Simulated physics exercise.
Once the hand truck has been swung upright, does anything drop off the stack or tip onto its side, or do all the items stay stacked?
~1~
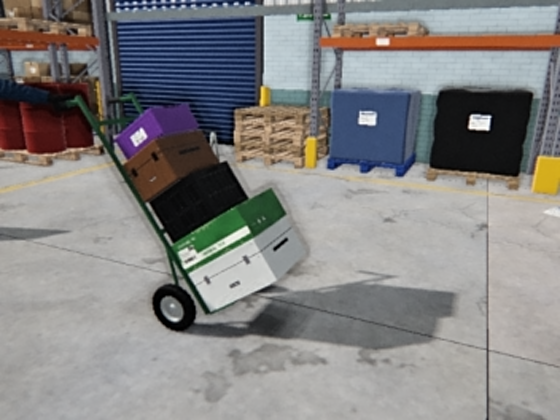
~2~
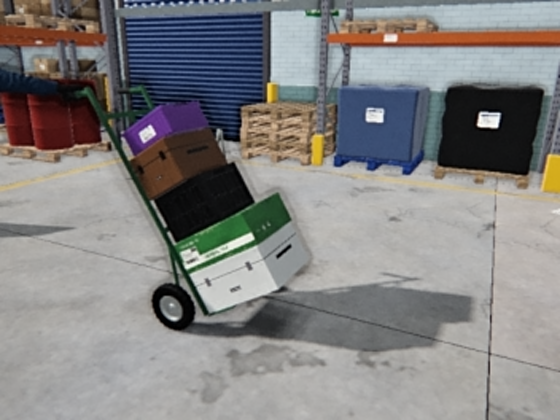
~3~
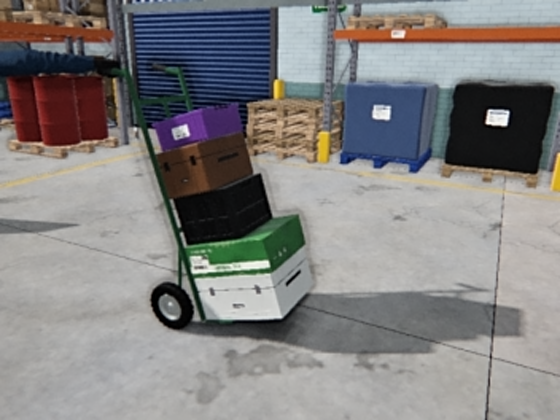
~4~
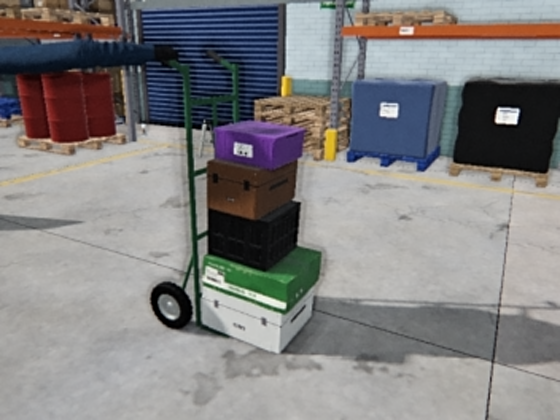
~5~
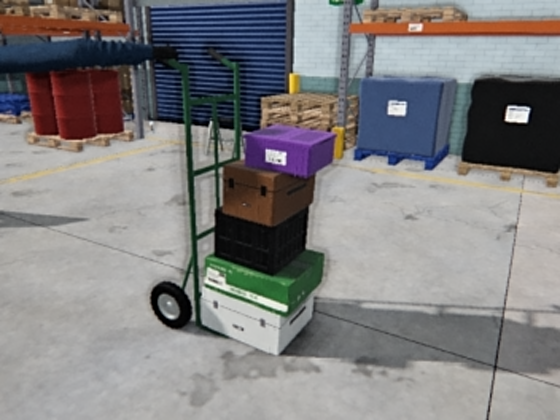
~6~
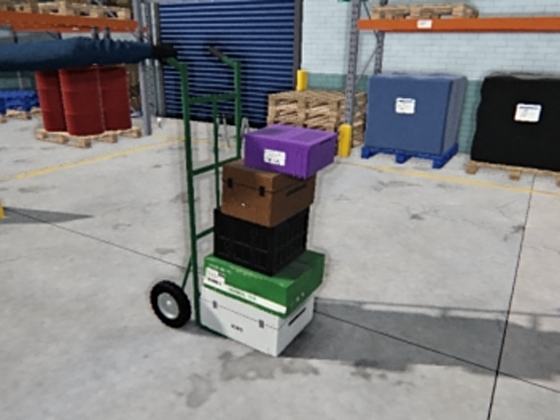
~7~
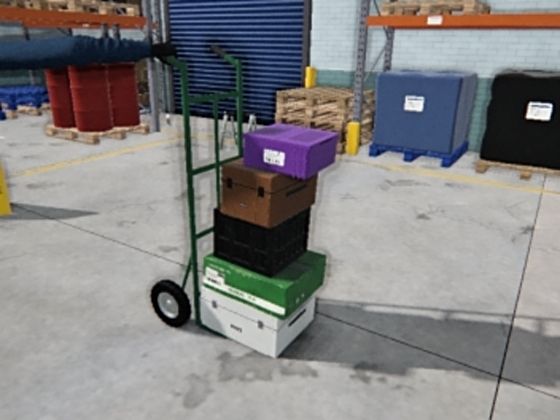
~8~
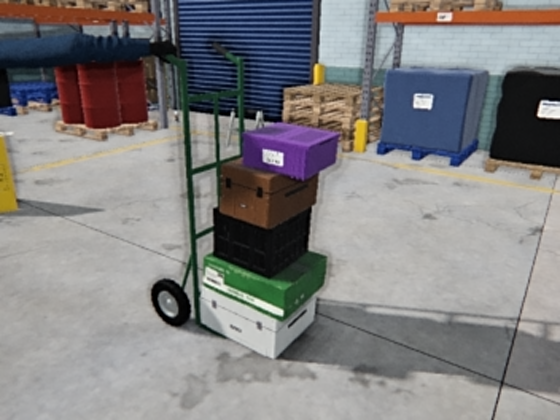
All the items stay stacked and none ends up on its side, although the purple tote and brown toolbox finish clearly shifted to the right.
